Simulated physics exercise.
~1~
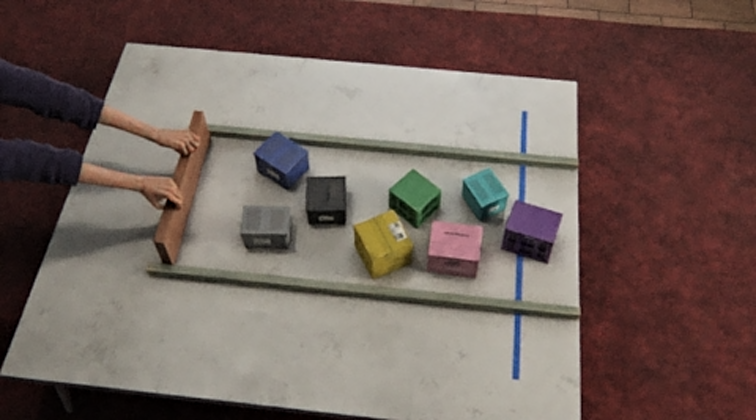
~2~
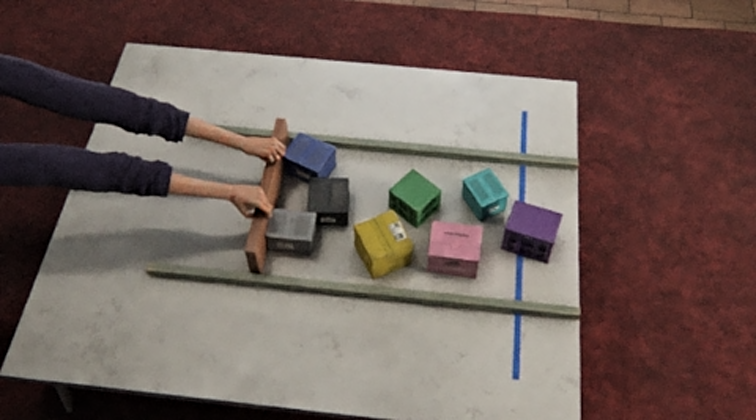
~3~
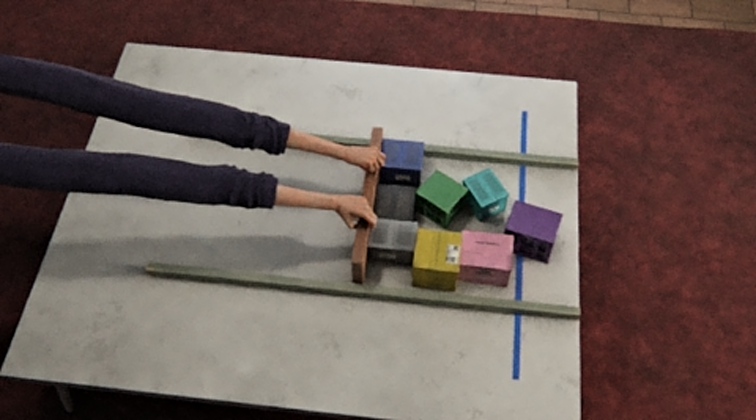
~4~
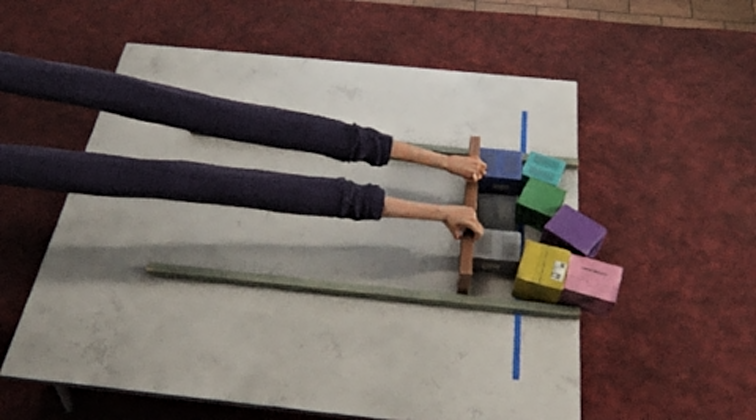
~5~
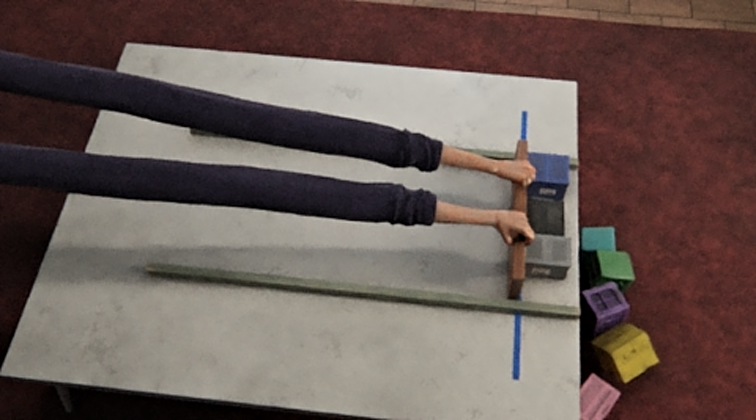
Two hands push a plank to the blue tape, and five colourful boxes fall off.
